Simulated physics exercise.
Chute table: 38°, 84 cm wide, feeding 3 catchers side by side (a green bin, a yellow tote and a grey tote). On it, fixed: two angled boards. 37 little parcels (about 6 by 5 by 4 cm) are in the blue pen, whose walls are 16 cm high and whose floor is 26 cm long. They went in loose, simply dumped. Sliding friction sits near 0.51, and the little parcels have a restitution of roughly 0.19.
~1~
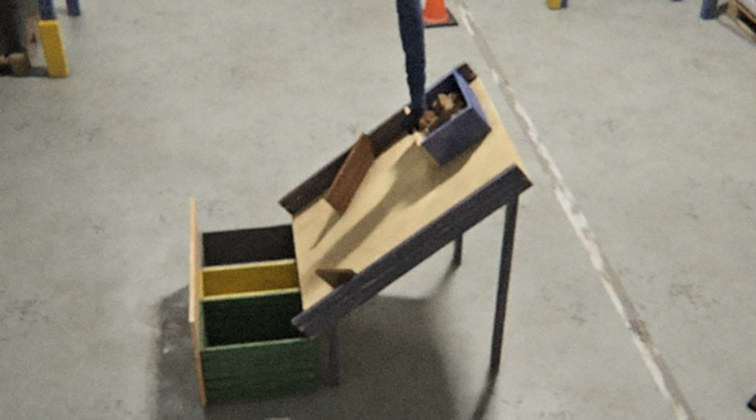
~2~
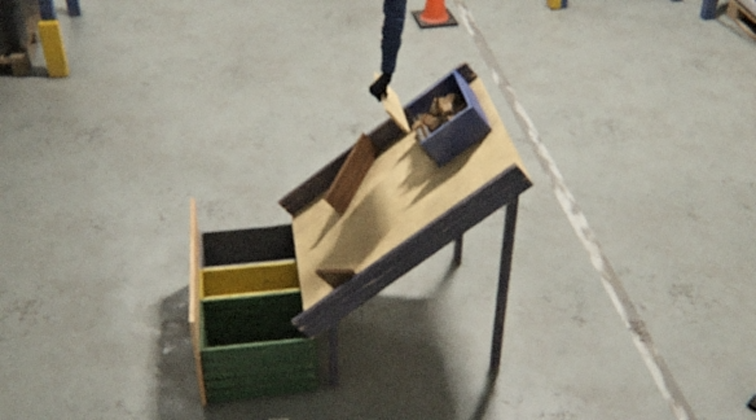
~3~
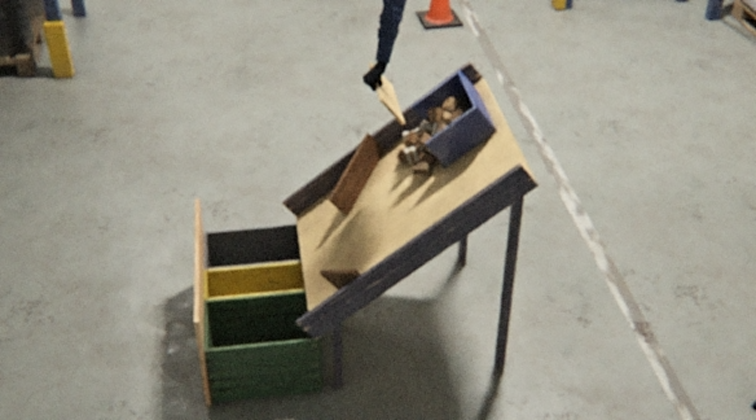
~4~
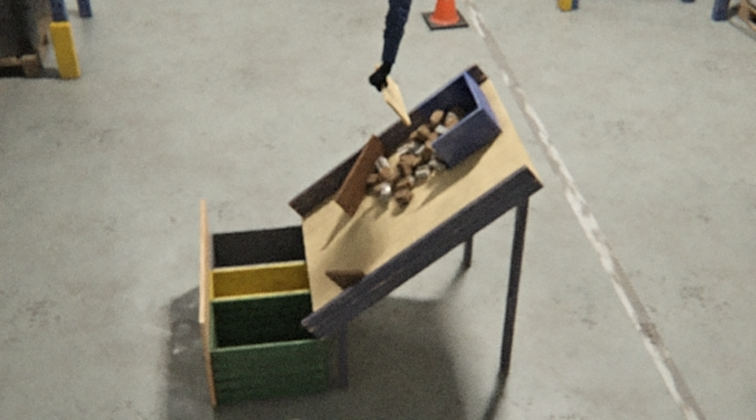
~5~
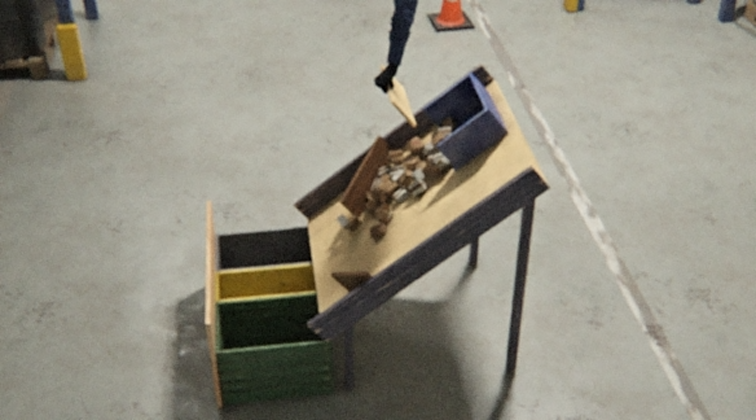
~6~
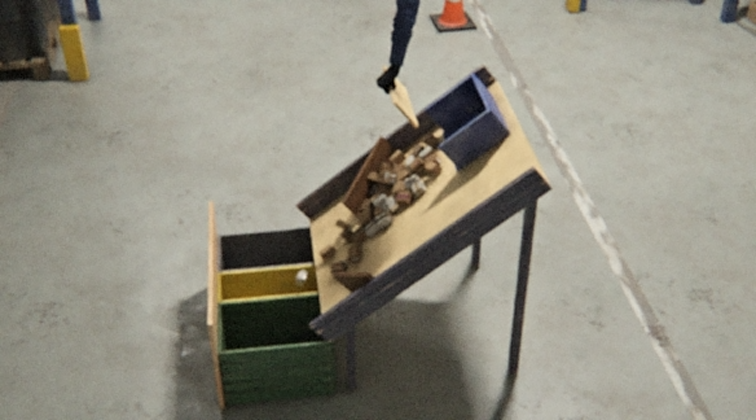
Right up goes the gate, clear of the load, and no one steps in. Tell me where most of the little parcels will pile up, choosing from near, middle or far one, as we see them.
Most of them pile up in the one in the middle.
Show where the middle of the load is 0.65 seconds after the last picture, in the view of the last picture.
Estimated centre in the last picture: (284, 291).
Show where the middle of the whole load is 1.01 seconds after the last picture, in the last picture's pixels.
The middle lies near (276, 316).
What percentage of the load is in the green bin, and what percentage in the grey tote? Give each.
The shares come out near 15 and 0 in a hundred.
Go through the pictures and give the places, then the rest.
In the first frame (places track the rim corner closest to us here; the camera pans a little), blue pen (469, 107); green bin (203, 349); all still inside.
The second frame shows blue pen (469, 107); 1 out.
The third frame shows blue pen (474, 108); 12 out, the lowest parcel at (404, 156).
The fourth frame shows blue pen (480, 109); 24 out, the lowest parcel at (375, 180).
The fifth frame shows blue pen (485, 110); 33 out, the lowest parcel at (353, 223).
The sixth frame shows blue pen (487, 111); green bin (221, 353); 37 out, the lowest parcel at (301, 278).
Then, 0.16 s after the last picture, 1 in the green bin, 2 in the yellow tote, 31 on the slope and 3 in the air.
Then, 0.36 s after the last picture, 4 in the green bin, 9 in the yellow tote, 23 on the slope and 1 in the air.
Then, 0.65 s after the last picture, 5 in the green bin, 15 in the yellow tote, 16 on the slope and 1 in the air.
Final count (1.01 s after the last picture), 6 in the green bin, 18 in the yellow tote and 13 on the slope.
